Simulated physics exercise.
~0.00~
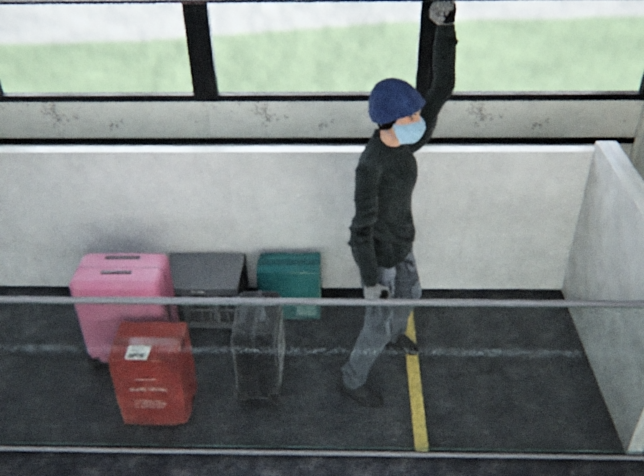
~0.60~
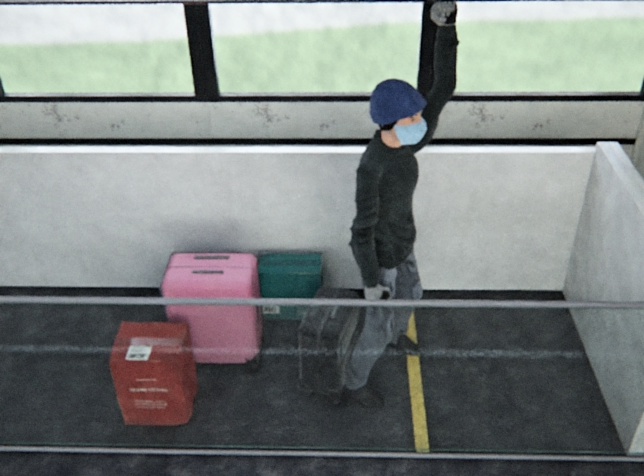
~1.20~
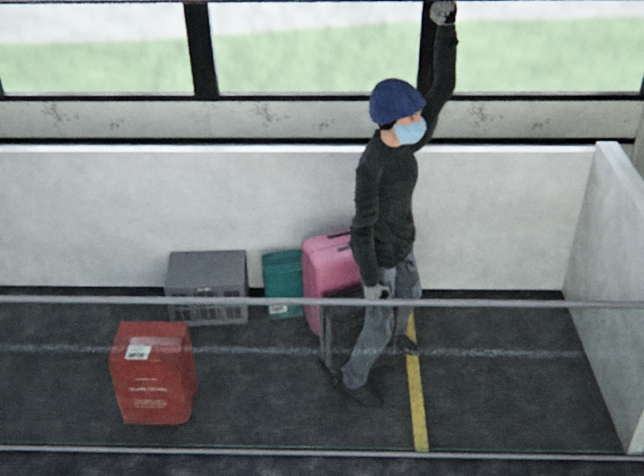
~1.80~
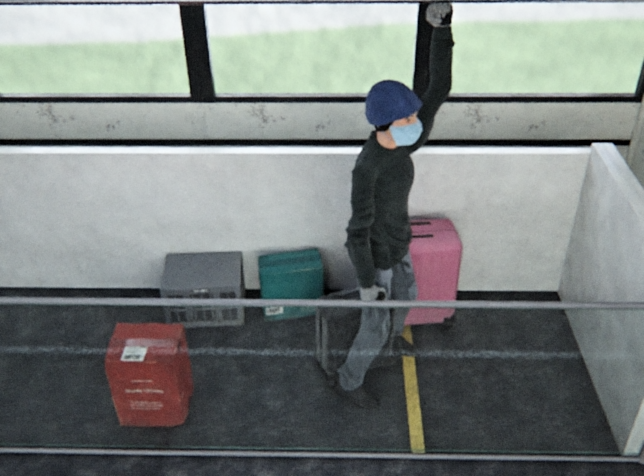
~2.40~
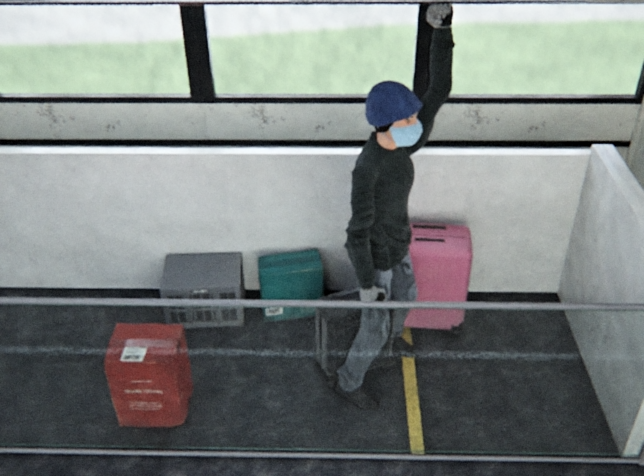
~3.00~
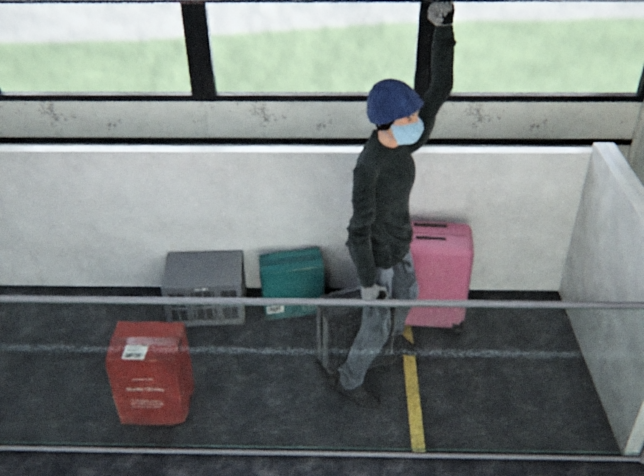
The footage shows a masked passenger holding a pole aboard a bus as a pink wheeled case and a smaller black case roll right; the pink one ends past the yellow line, the black one stops short, and the grey crate, teal carton and red pack stay put.
